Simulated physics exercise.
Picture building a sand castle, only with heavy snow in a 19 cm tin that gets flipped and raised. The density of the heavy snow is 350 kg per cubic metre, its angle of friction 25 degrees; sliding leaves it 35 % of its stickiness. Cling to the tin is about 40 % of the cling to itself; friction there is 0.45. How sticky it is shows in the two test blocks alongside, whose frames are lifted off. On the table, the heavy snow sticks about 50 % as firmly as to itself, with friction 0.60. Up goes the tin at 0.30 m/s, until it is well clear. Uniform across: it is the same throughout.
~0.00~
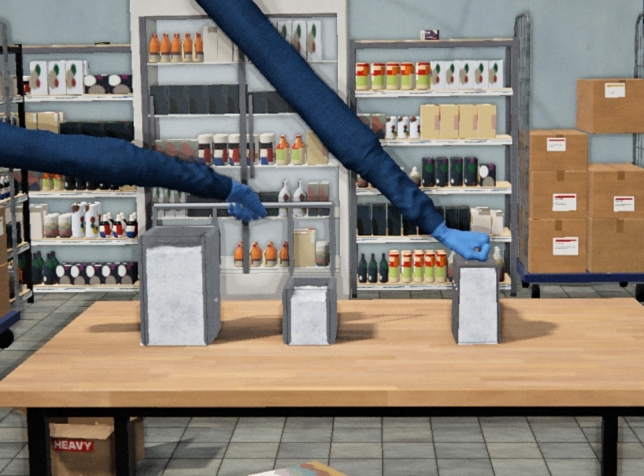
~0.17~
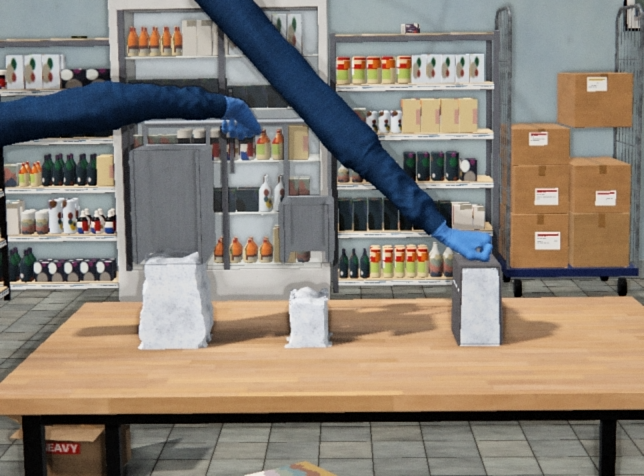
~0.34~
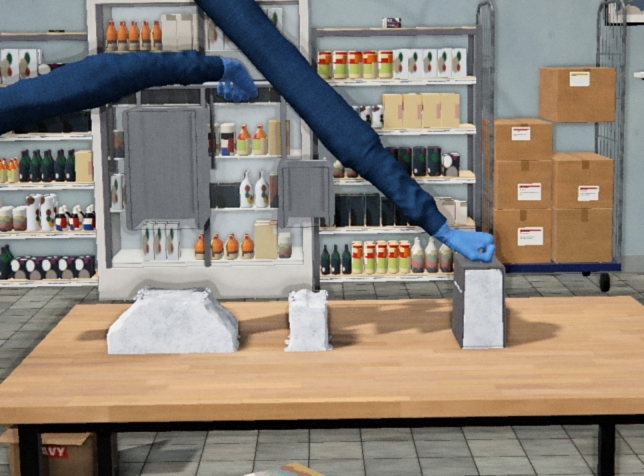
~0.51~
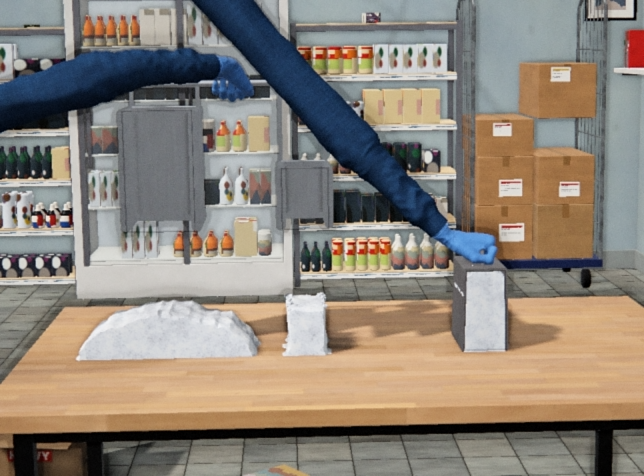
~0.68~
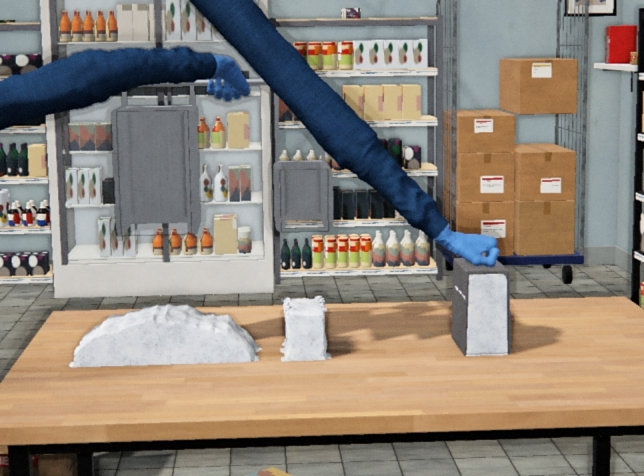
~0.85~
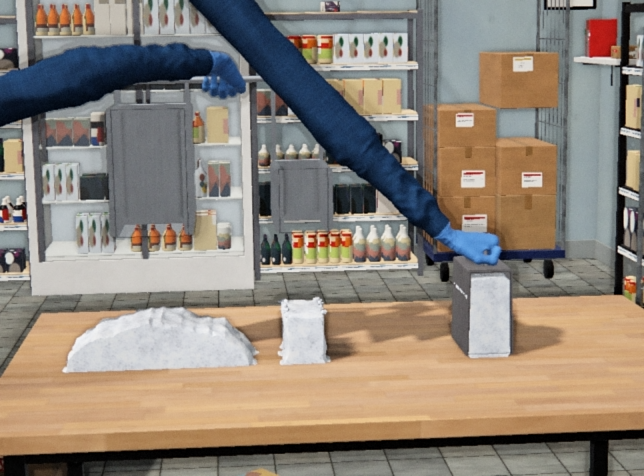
A blue-gloved hand lifts two gray molds, and the left white block slumps into a mound.
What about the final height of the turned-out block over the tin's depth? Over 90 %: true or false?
False.
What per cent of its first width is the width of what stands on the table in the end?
250 %.
After 1.15 s, the tin is up by 9.0 cm.
After 1.51 s, the tin is up by 20 cm; what stands on the table is 47 % of the tin's depth.
After 1.87 s, the tin is up by 30 cm; what stands on the table is 47 % of the tin's depth.
After 2.23 s, the tin is up by 31 cm; what stands on the table is 47 % of the tin's depth.
After 2.33 s, at the end, the tin is up by 31 cm; what stands on the table is 47 % of the tin's depth.
